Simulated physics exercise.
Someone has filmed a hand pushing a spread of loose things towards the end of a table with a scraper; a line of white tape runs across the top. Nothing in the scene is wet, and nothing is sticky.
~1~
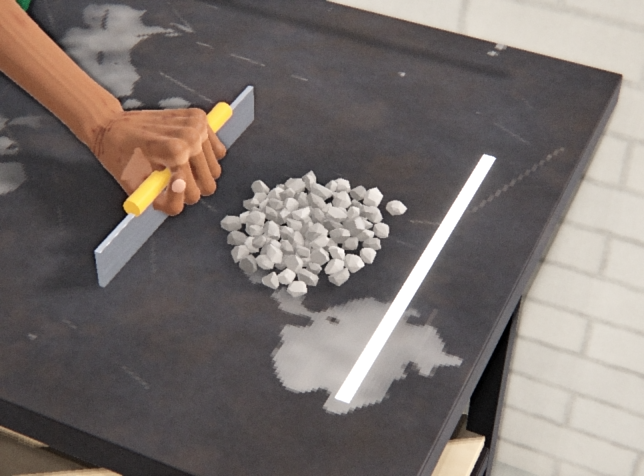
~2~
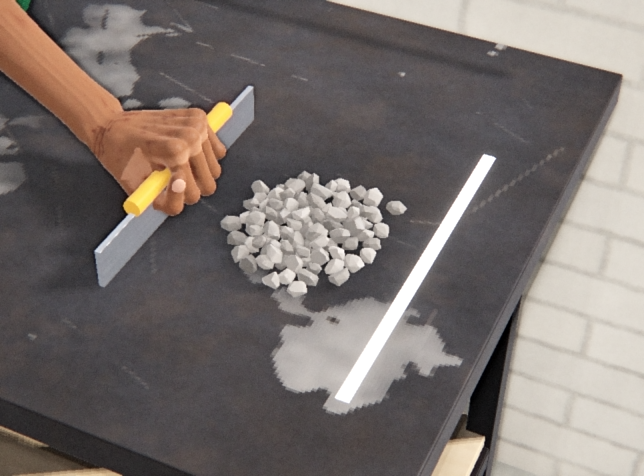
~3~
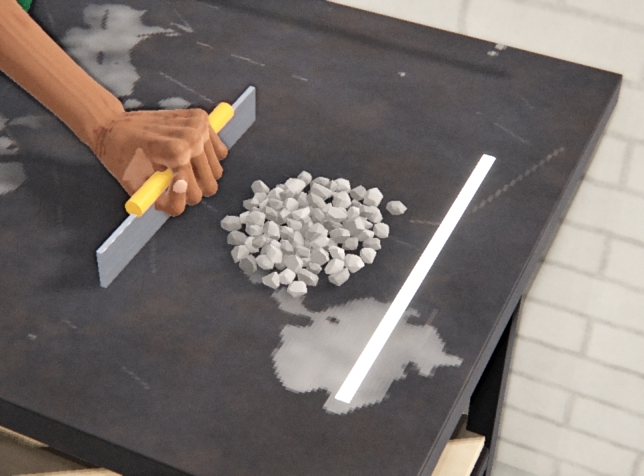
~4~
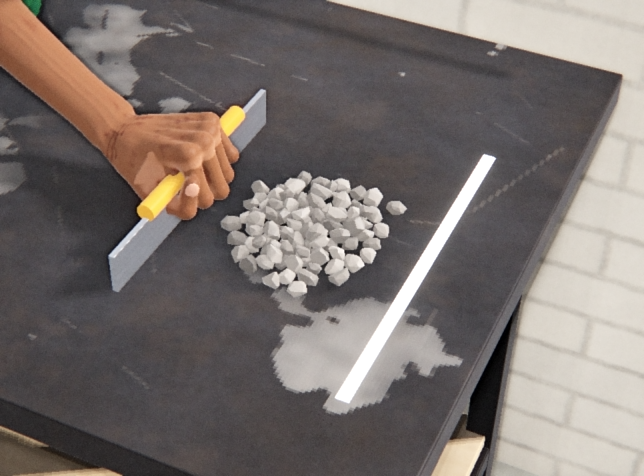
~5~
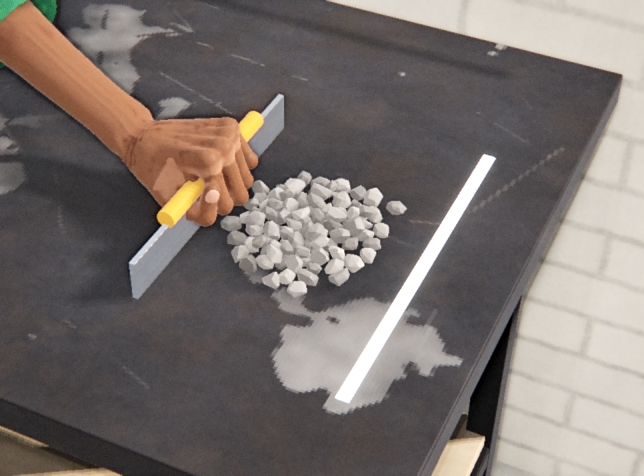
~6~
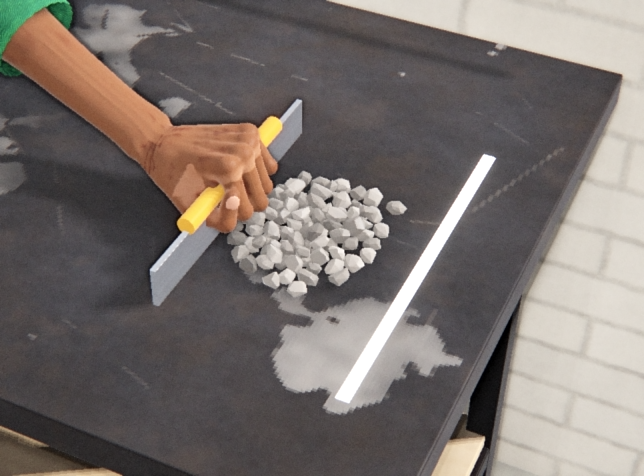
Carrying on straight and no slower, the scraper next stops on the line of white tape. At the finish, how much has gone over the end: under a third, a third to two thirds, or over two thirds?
Under a third.
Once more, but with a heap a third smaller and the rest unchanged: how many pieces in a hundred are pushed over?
That works out to something like 10 percent.
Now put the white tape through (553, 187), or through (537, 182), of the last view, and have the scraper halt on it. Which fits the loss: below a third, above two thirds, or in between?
First try: Beyond two thirds; second try: Beyond two thirds.
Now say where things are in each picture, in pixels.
Scraper at (111, 255), at rest; white tape at (483, 167), about a palm's width from the edge; edge at (509, 299); the heap at (307, 223), bits of gravel, in the first frame.
Scraper at (111, 255), at rest, in the second frame.
Scraper at (113, 256); the heap at (307, 223), a stray few pushed along, in the third frame.
Scraper at (125, 260), in the fourth frame.
Scraper at (145, 267); the heap at (307, 223), a stray few pushed along, in the fifth frame.
Scraper at (166, 274); white tape at (483, 167); edge at (509, 299); the heap at (307, 223), a stray few pushed along, in the sixth frame.
Soon after the last picture, scraper still moving, near (333, 209); heap all on the table, its front near (415, 287).
A little later, scraper stopped at the white tape; heap a stray few over the edge.
Later still, scraper stopped at the white tape; heap about a quarter over the edge.
At rest, scraper stopped at the white tape; heap about a quarter over the edge.
